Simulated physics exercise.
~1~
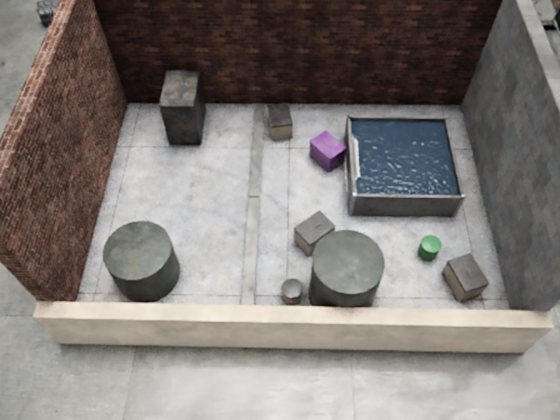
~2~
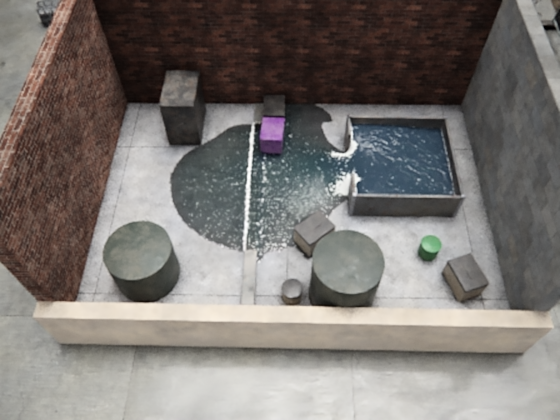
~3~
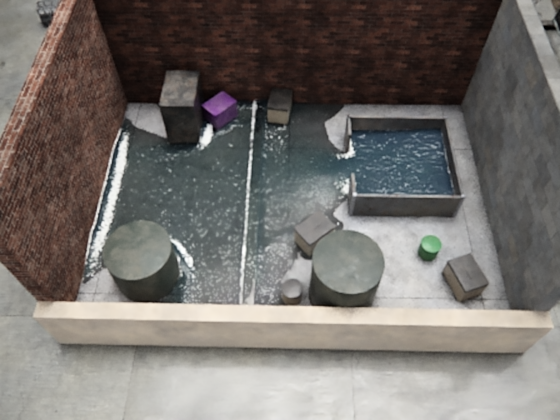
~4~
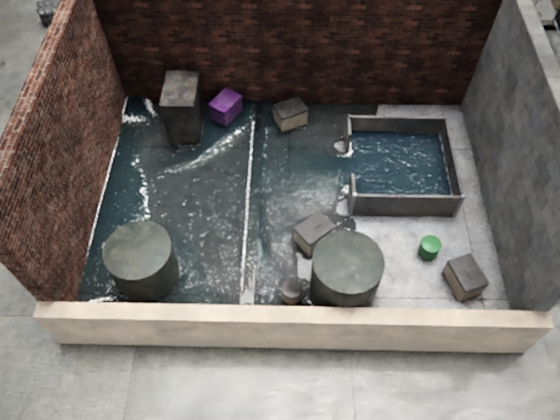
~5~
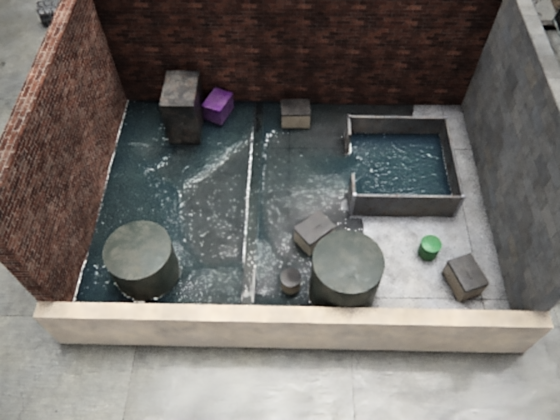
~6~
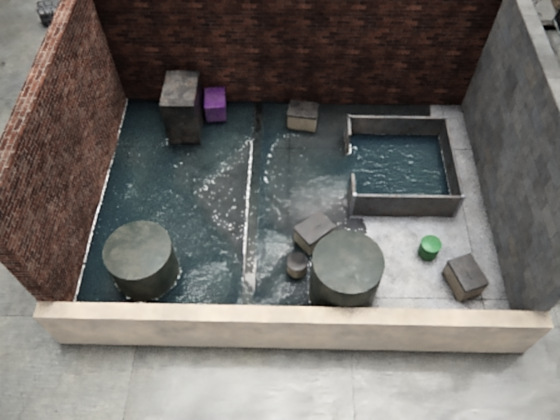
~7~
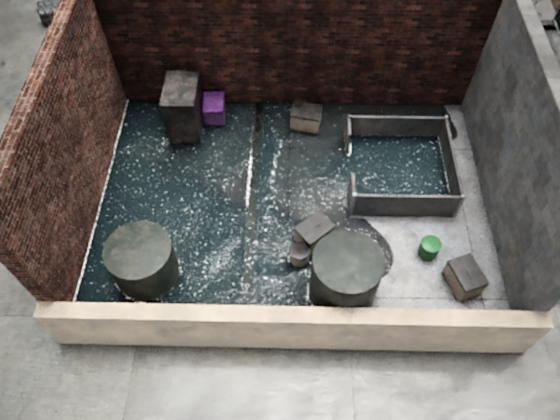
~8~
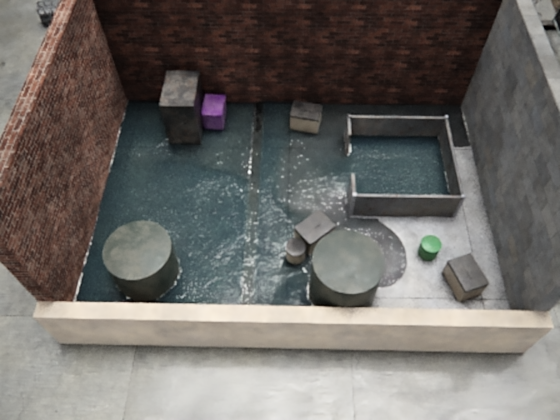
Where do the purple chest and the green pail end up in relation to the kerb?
The purple chest ends up beyond the kerb on the left, beside the tall dark block. The green pail never reaches the kerb and stays on the right, where it started.
